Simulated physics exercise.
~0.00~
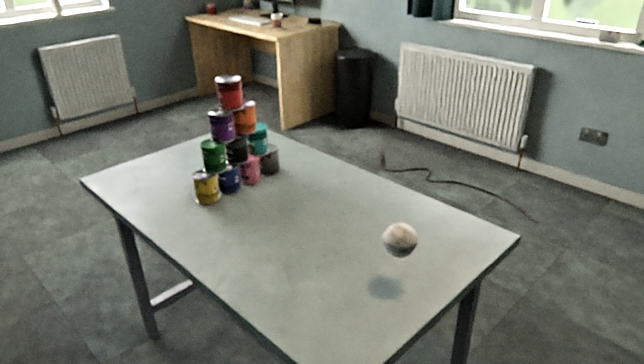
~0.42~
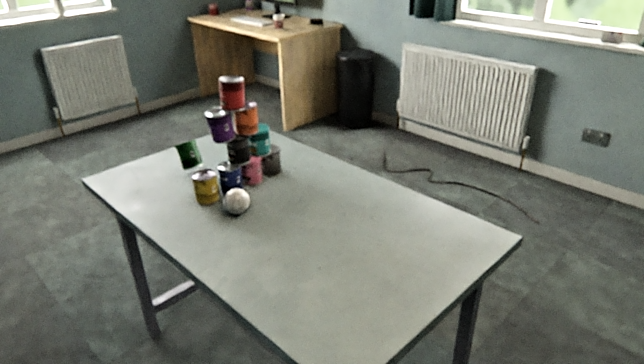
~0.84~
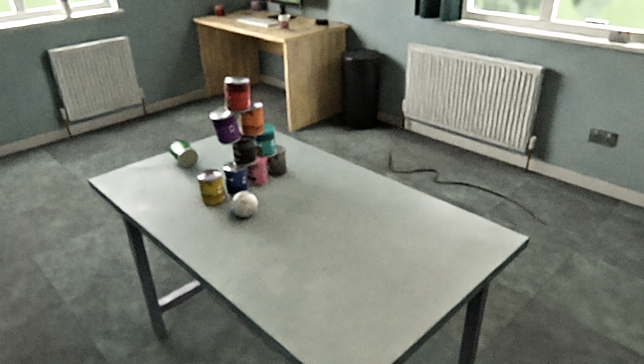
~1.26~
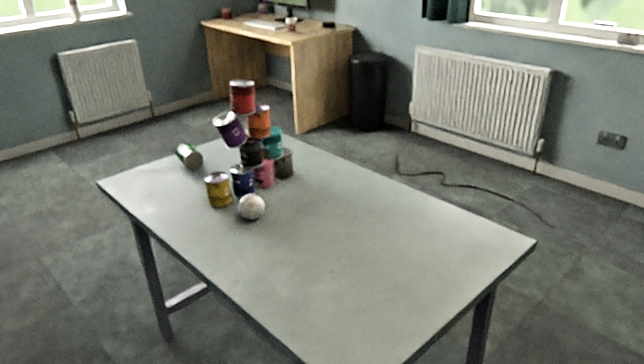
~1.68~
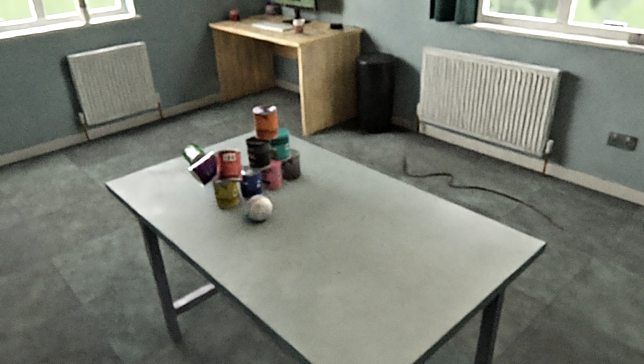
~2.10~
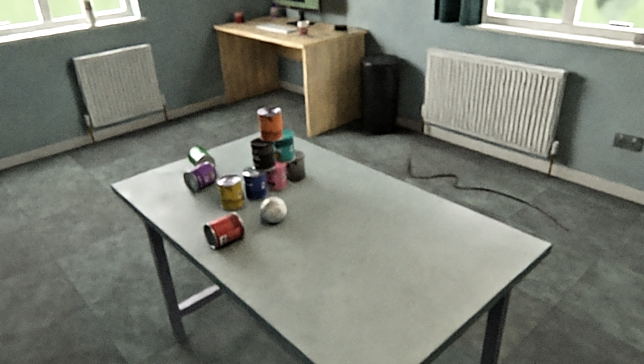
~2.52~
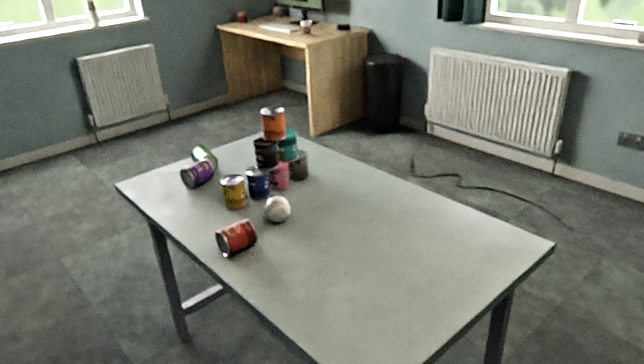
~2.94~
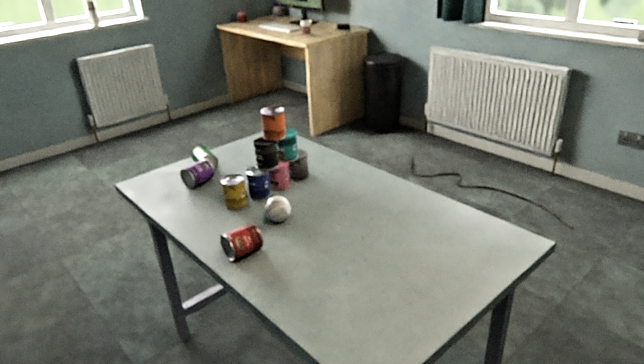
A white ball flies leftward over a pale grey table, seen from above in a room with radiators and a wooden desk, toward a stacked pyramid of coloured tins. It strikes the near side of the pile and knocks the green tin out to the left, where it lands on its side. The purple tin above tilts and drops left, and the red tin from the top tumbles upside down, then falls toward the near edge. Both finish lying on their sides, while the yellow, blue, pink, grey, black, turquoise and orange tins remain stacked, with the ball resting beside them.
